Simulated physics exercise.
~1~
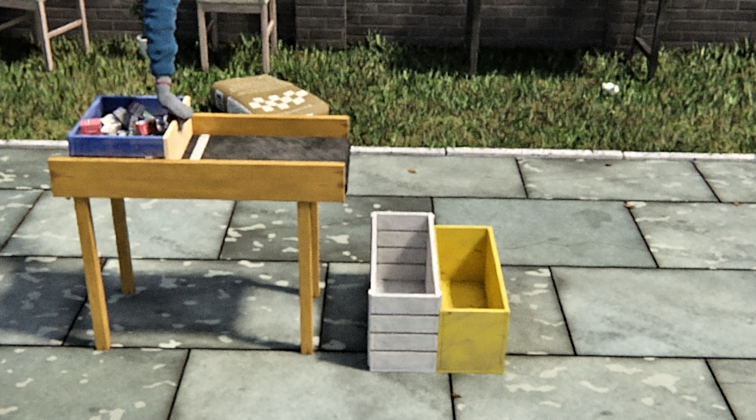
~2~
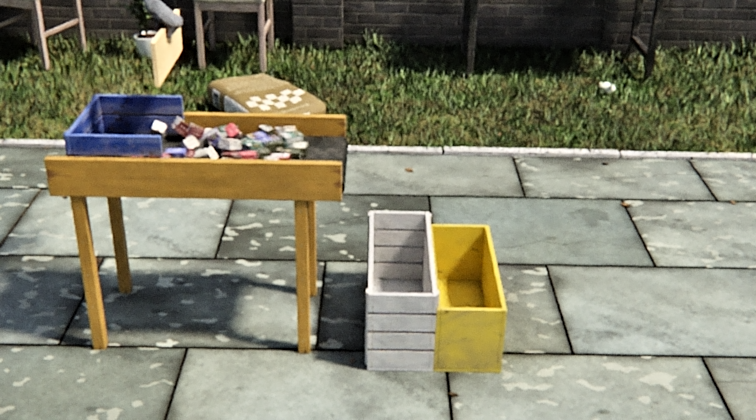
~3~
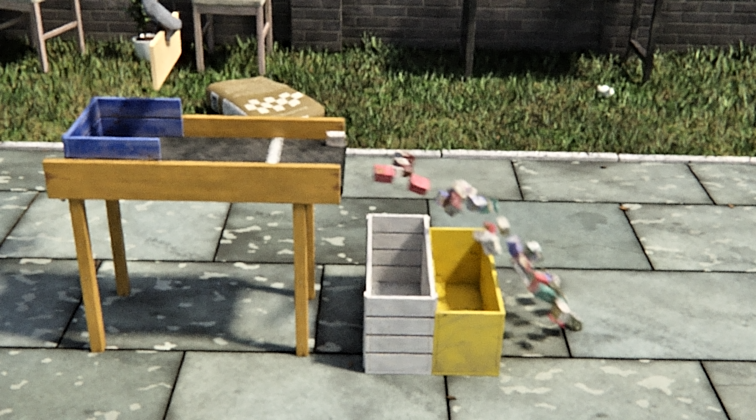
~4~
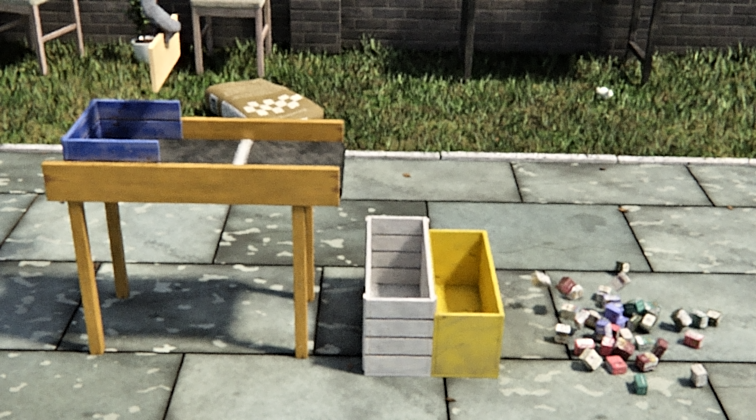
A hand in a blue sleeve lifted the wooden gate from a blue pen on a table, and the belt carried small cartons right, flinging them over the white tote and yellow bin until they all lay scattered on the paving beyond.
